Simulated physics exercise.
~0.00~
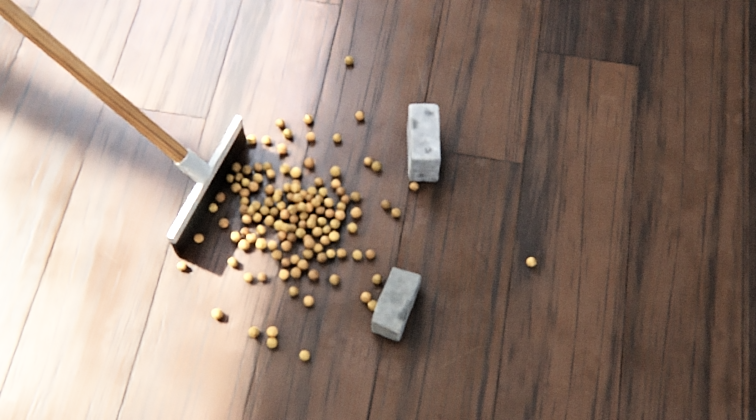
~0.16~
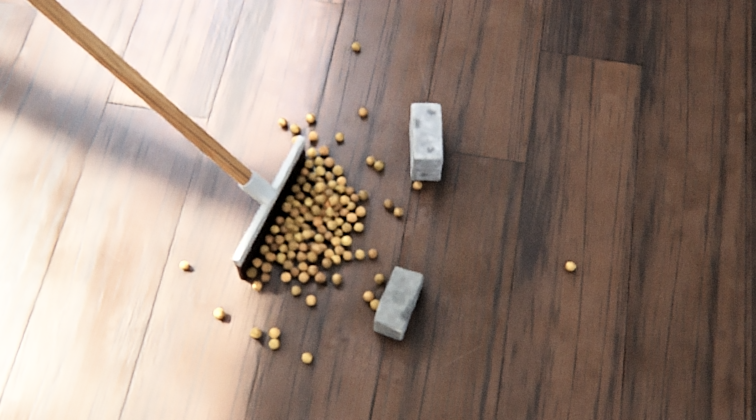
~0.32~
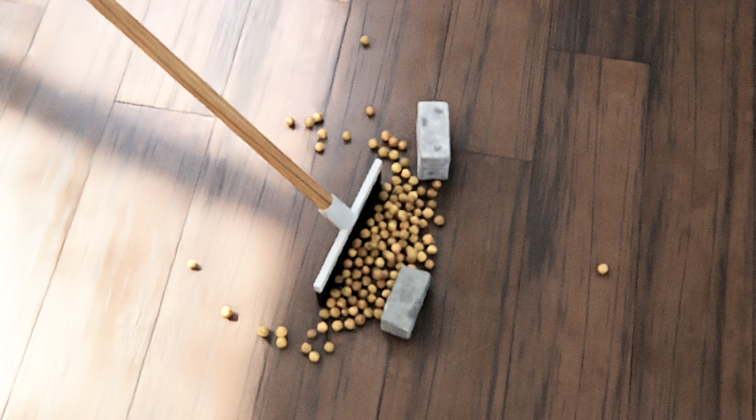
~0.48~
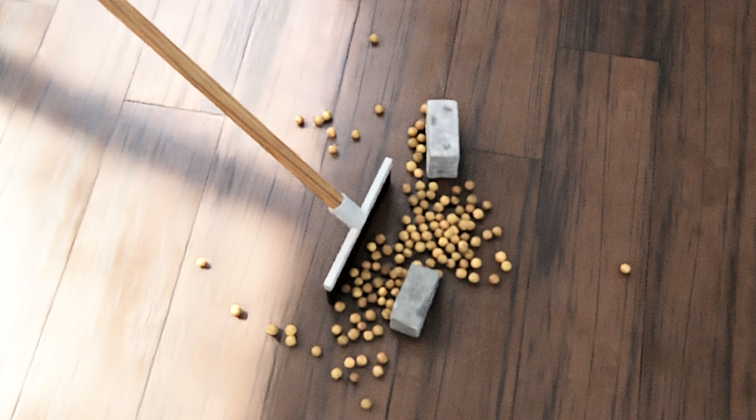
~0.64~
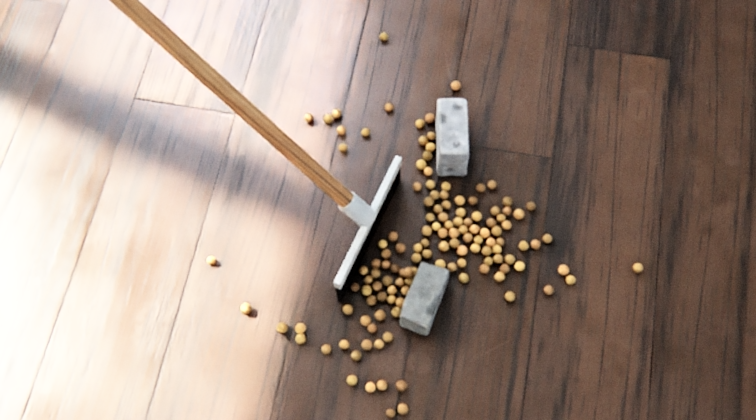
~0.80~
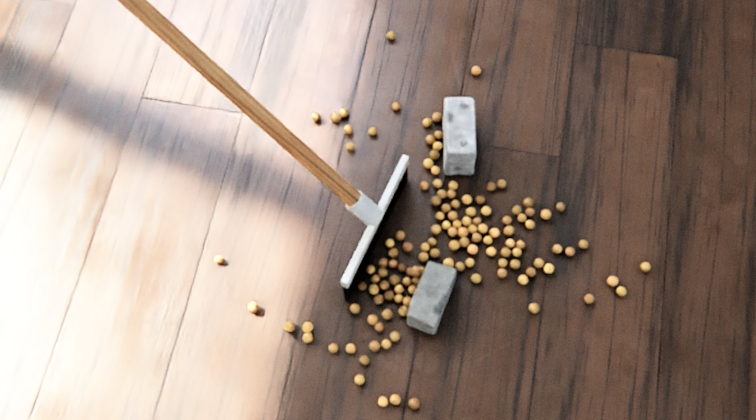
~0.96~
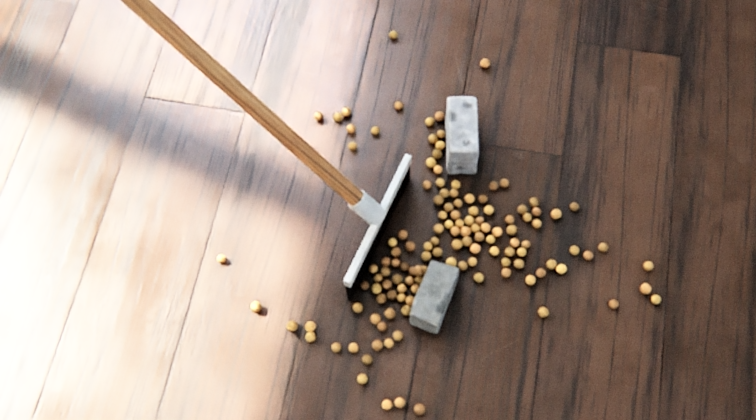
On a dark wooden plank floor with bright light falling across its left side, a white squeegee on a wooden handle stands beside a loose scatter of small round tan beads. The blade sweeps right, gathering the beads into a dense pile and pressing it toward two grey blocks. The squeegee then slows to a stop just short of them, while beads spill through the gap and fan out to the right. A few others slip around the near block. At the end, many beads lie beyond the gap, and many remain held between blade and blocks.
